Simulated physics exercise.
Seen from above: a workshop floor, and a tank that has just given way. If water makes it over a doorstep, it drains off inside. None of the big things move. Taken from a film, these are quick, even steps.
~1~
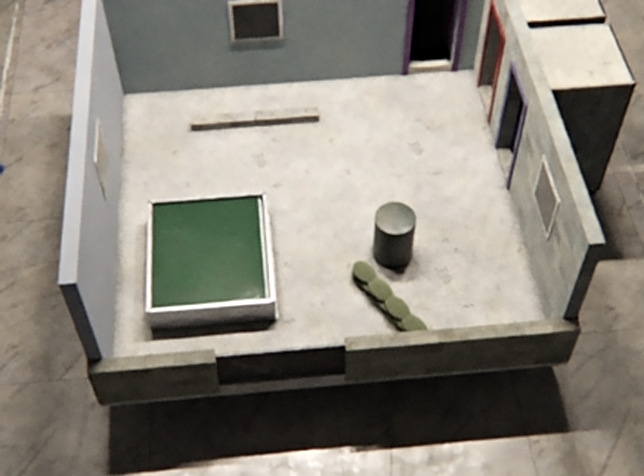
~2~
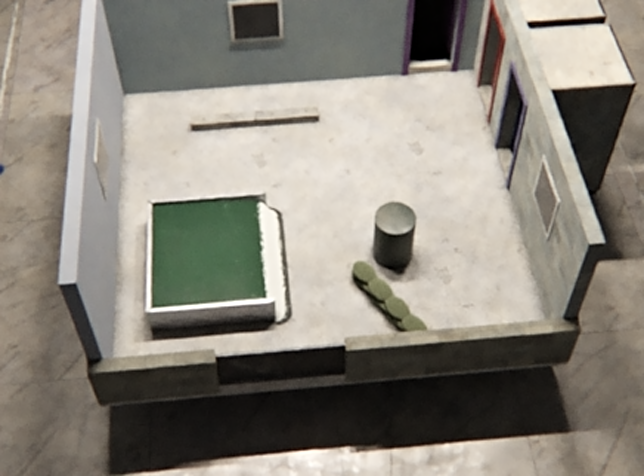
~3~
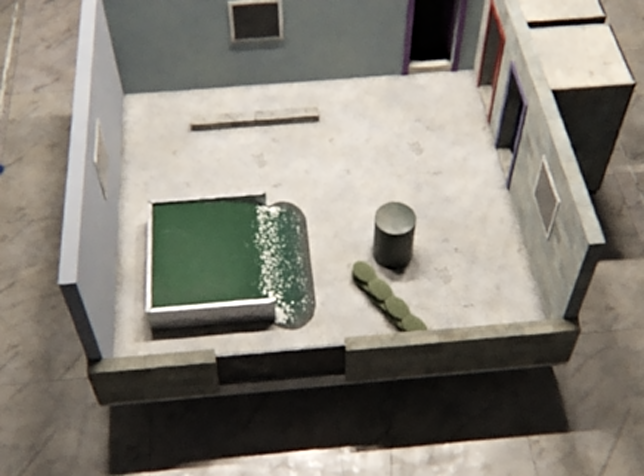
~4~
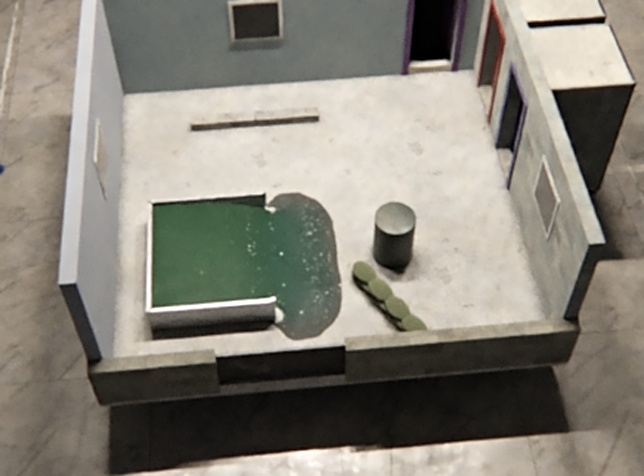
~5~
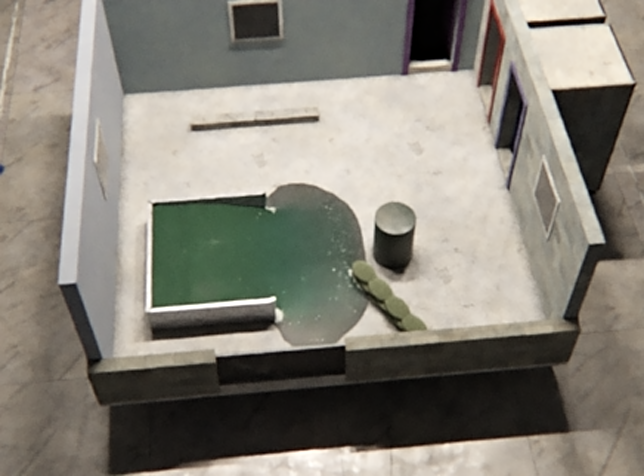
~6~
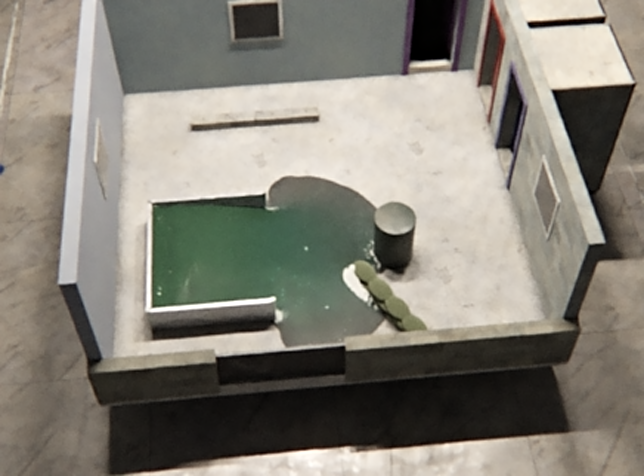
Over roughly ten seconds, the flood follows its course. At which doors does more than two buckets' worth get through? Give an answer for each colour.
In order: The purple door does not surpass two buckets, the red door surpasses two buckets, the blue door surpasses two buckets.
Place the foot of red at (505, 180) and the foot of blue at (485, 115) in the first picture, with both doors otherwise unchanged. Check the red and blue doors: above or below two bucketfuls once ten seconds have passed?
Lab note - red door over limit, blue door over limit.
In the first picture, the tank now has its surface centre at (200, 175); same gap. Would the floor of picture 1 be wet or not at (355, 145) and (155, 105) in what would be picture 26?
Soaked, bone-dry.
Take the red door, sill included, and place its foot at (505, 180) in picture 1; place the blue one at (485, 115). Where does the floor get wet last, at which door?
The flood gets to the door marked purple after all the others.
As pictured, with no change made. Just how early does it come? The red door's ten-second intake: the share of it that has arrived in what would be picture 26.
Close to 10 %.
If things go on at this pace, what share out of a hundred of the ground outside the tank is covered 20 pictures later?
I'd say 55 per cent.
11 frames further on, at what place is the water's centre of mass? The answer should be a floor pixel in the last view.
It is near (312, 260).
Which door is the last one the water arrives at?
Result: The one in purple.
A moment on, water covers 25 % of the floor; the purple door not reached, the red door not reached, the blue door not reached.
Next, water covers 40 % of the floor; the purple door not reached, the red door not reached, the blue door under two buckets in.
Then, water covers 55 % of the floor; the purple door wet at the sill, nothing in, the red door under two buckets in, the blue door over two buckets in.
Later, water covers 75 % of the floor; the purple door wet at the sill, nothing in, the red door over two buckets in, the blue door far over two buckets in.
In the end, water covers 90 % of the floor; the purple door wet at the sill, nothing in, the red door over two buckets in, the blue door far over two buckets in.
